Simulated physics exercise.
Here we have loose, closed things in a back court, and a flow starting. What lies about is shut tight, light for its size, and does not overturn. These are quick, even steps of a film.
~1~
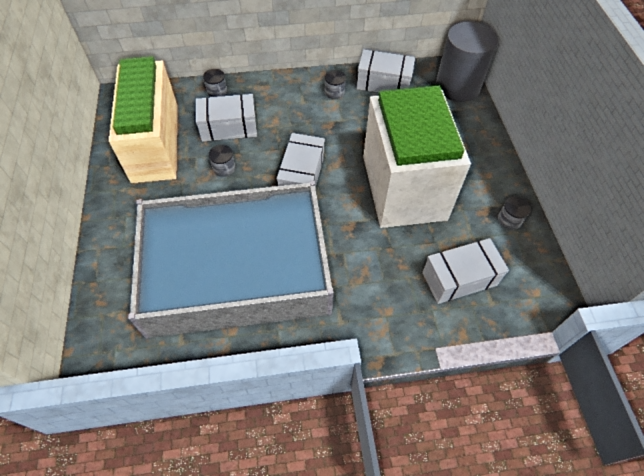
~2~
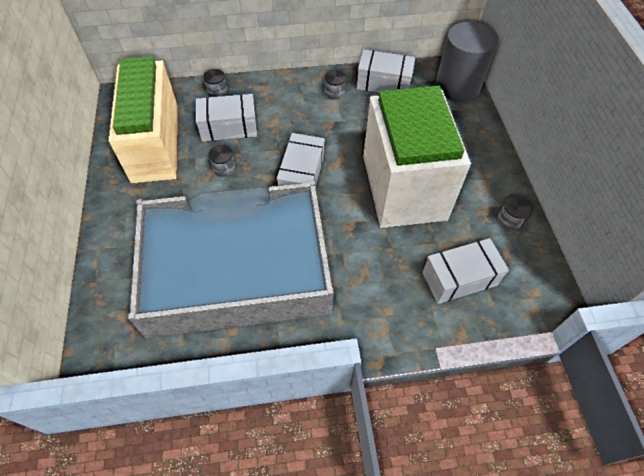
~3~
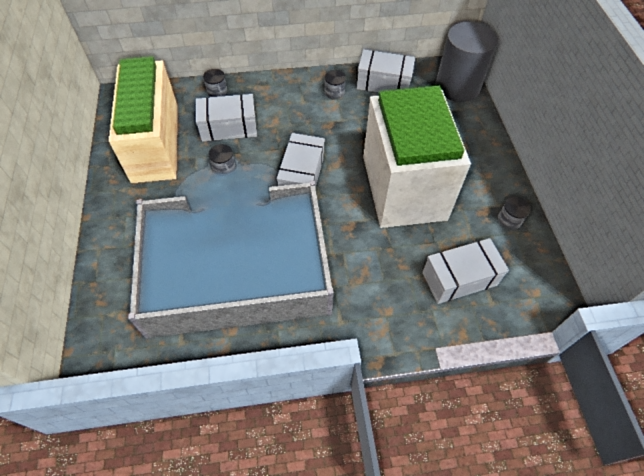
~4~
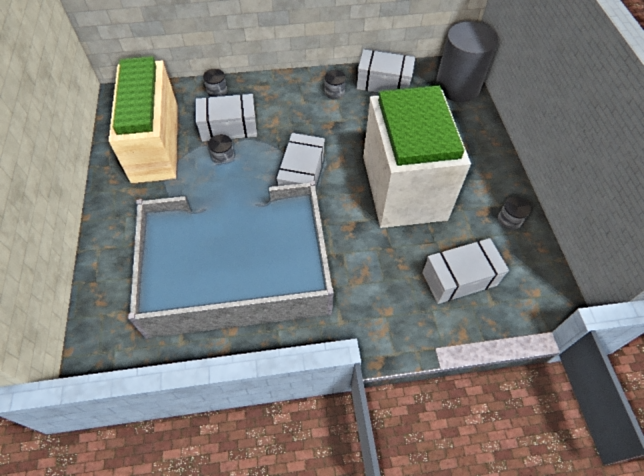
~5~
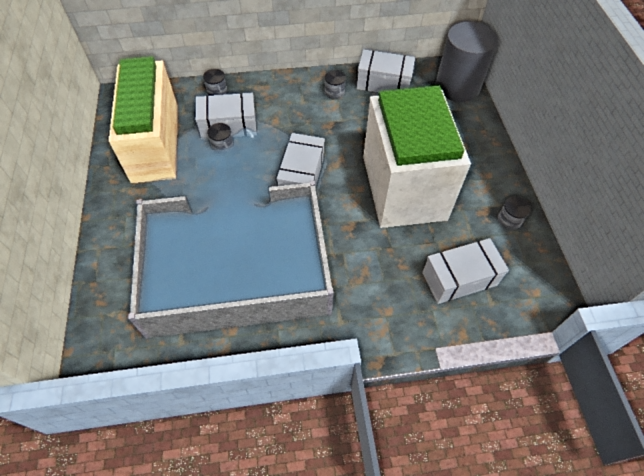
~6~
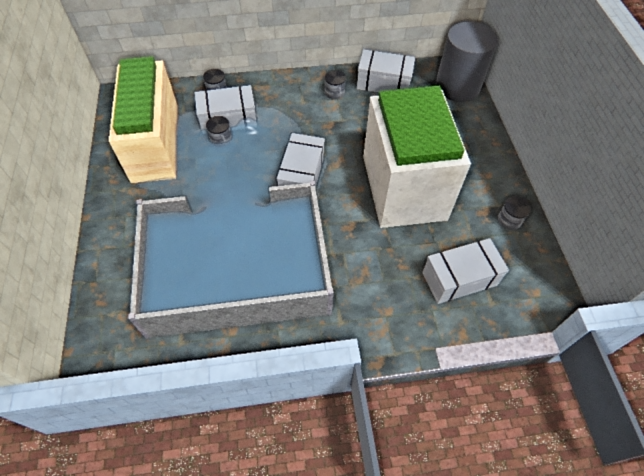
To begin with, a walled pool stands full in a court among pale trunks and dark pails. A gap opens in its back wall and water spreads out across the floor, pushing the nearest pail a short way back toward a trunk, which shifts slightly as the water reaches it.
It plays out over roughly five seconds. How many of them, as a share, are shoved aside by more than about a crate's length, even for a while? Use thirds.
That comes to from one to two thirds.
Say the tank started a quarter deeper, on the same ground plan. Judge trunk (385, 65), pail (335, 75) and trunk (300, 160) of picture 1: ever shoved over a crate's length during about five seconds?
In that order: Shifted that much, swept aside, under that.
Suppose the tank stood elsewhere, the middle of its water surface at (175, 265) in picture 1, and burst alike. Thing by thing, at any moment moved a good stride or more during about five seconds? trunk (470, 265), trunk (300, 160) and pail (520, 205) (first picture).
In that order: Never so far, not that far, never so far.
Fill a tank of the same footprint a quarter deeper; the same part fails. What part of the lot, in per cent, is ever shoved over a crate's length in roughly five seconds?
Close to 60 %.
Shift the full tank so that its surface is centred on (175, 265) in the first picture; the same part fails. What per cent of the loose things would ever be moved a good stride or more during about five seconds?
Roughly 60 per cent.
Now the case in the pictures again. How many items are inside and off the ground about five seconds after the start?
4 of them.
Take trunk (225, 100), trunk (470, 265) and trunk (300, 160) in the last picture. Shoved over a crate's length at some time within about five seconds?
In turn: Pushed that far, under that, short of that.
A moment on, 2 of 8 are well off their spots; 1 afloat.
Next, 2 of 8 are well off their spots; 4 afloat.
Later, 5 of 8 are well off their spots; 2 afloat.
In the end, 5 of 8 are well off their spots, and 5 have been at some point; 4 afloat.
